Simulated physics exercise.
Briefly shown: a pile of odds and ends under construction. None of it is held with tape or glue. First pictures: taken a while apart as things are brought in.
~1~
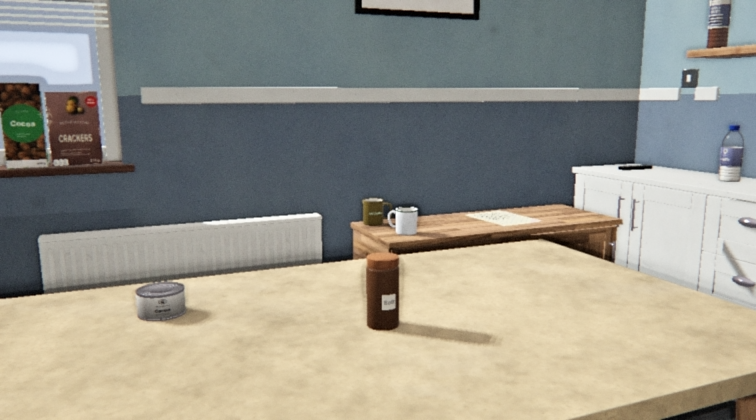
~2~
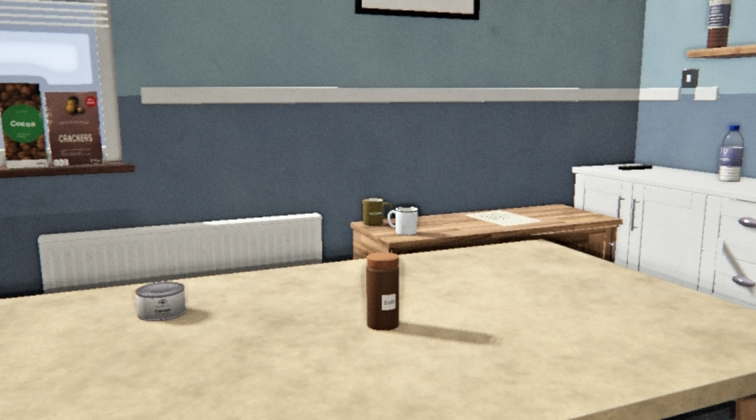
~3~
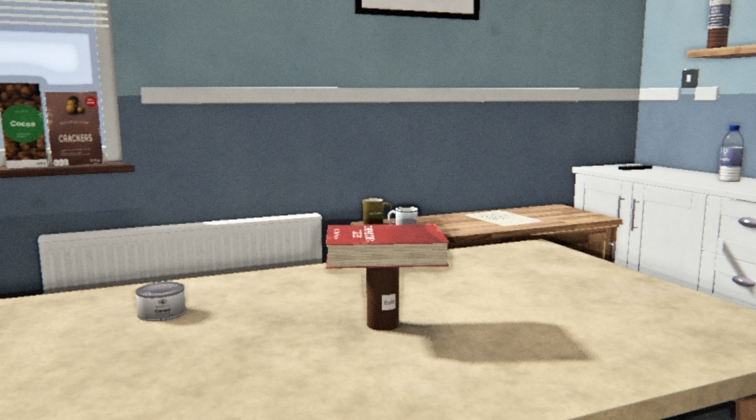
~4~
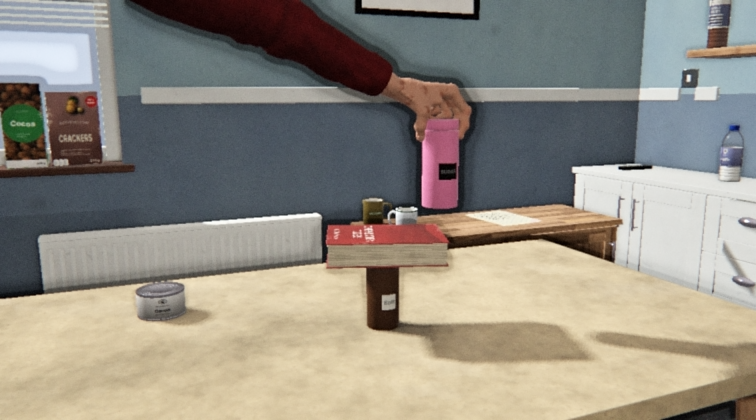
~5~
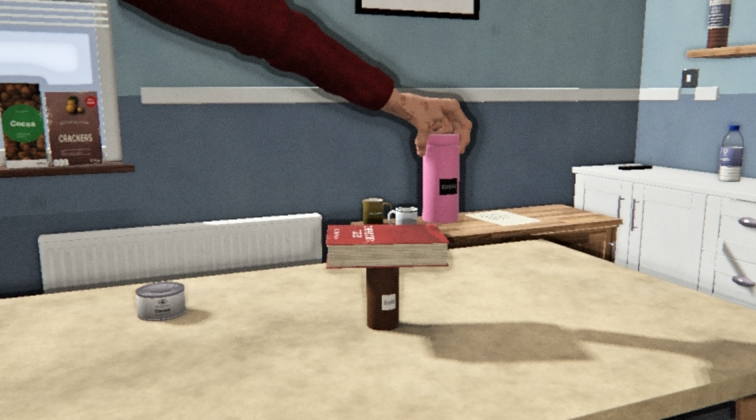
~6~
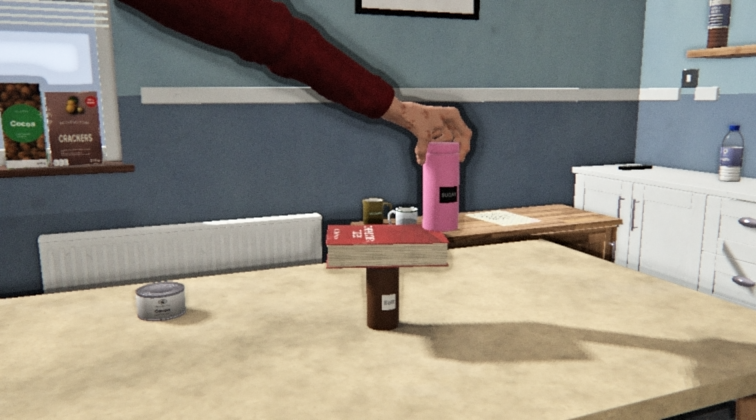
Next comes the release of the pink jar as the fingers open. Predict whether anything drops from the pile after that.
It is going to drop something.
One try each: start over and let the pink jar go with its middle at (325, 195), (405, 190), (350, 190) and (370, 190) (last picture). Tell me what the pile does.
Well, on the first go it tumbles down, on the second it stays steady, on the third it stays steady, and on the fourth it stays steady.
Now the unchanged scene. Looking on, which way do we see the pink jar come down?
Off rightwards in the picture.
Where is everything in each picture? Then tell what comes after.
In the first picture, the last thing is not in view yet; white tub (161, 301).
In the second picture, the last thing is not in view yet; brown jar (383, 291).
In the third picture, the last thing is not in view yet; red book (385, 245).
The fourth picture shows on its way; pink jar (440, 163); white tub (161, 301).
The fifth picture shows on its way; pink jar (441, 178); brown jar (383, 291).
The sixth picture shows in place under the hand; pink jar (441, 186); red book (385, 245).
Then, 0.40 s past the last view, pink jar now fallen; red book rocked 38° from its first pose.
Then, 0.50 s past the last view, red book rocked 59° from its first pose.
Then, 1.10 s past the last view, red book now fallen; brown jar rocked 14° from its first pose.
Then, 1.30 s past the last view, brown jar on its side.
Finally, fallen, pink jar, red book and brown jar; white tub still in place. Final places as the last picture's camera would see them, pink jar near (493, 292). The pile gives way.
